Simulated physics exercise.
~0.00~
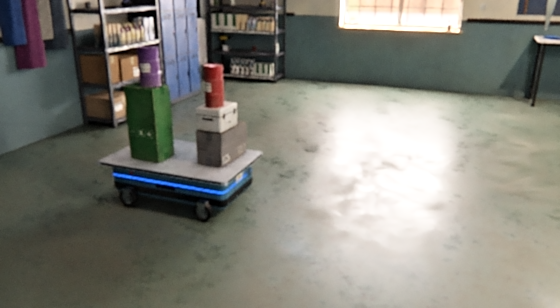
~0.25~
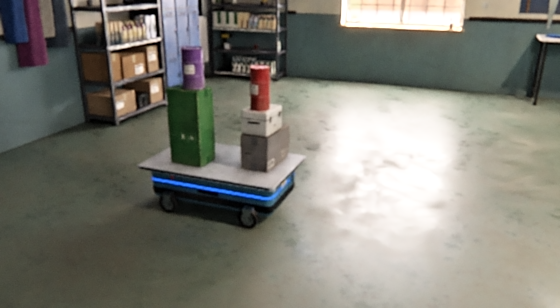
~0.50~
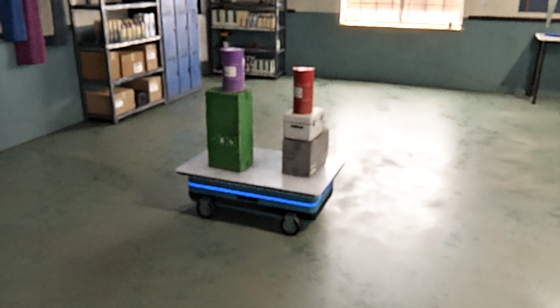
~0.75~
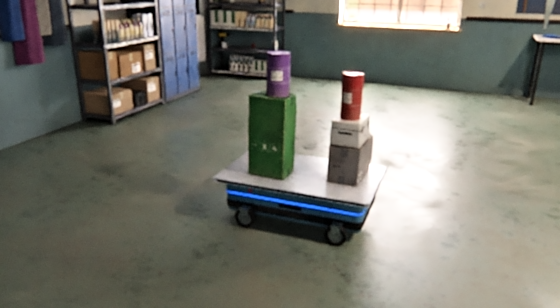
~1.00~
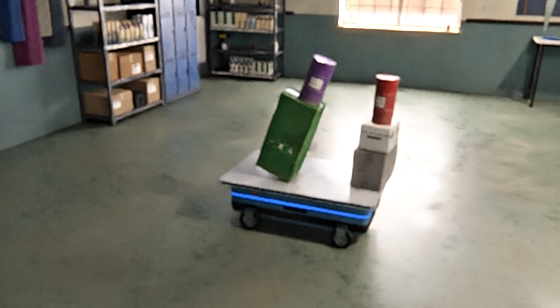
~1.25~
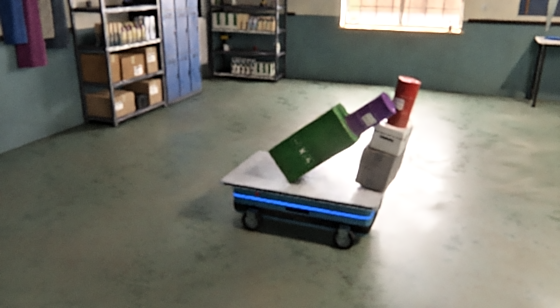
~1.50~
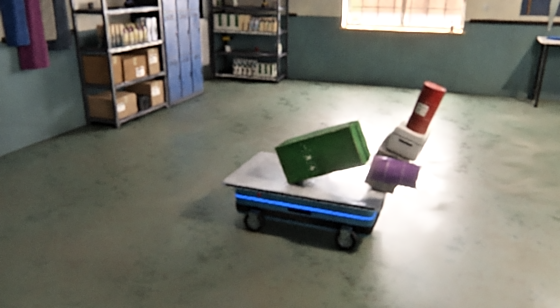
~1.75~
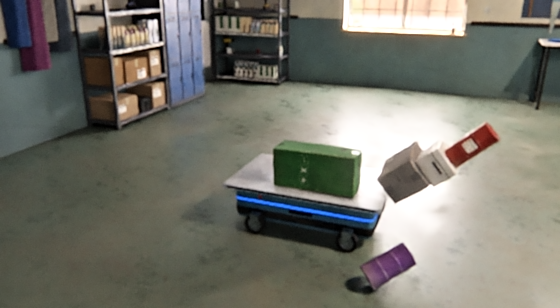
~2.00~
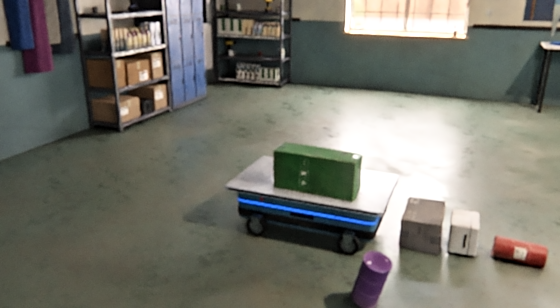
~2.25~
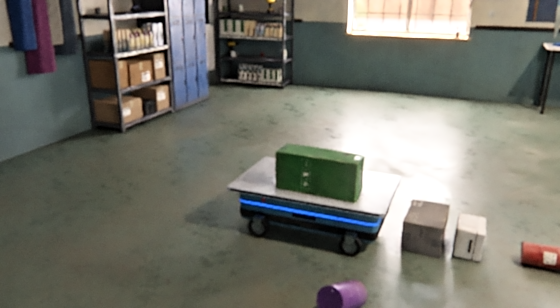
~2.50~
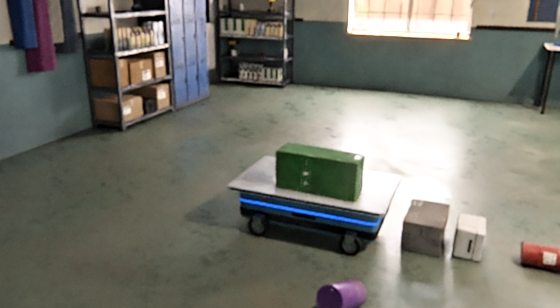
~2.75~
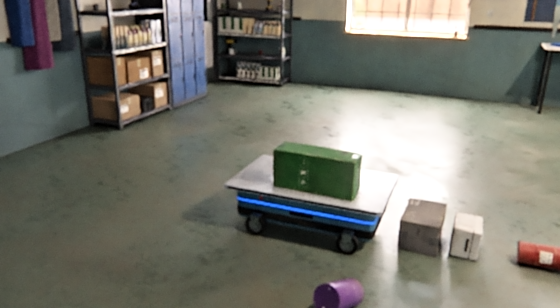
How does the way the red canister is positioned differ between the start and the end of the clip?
At the start the red canister stands upright on top of the stack on the cart. At the end it lies on its side on the floor.
Blue-lit cart rolling right and stopping, its green box toppling onto the deck while the other four items tumble to the floor.
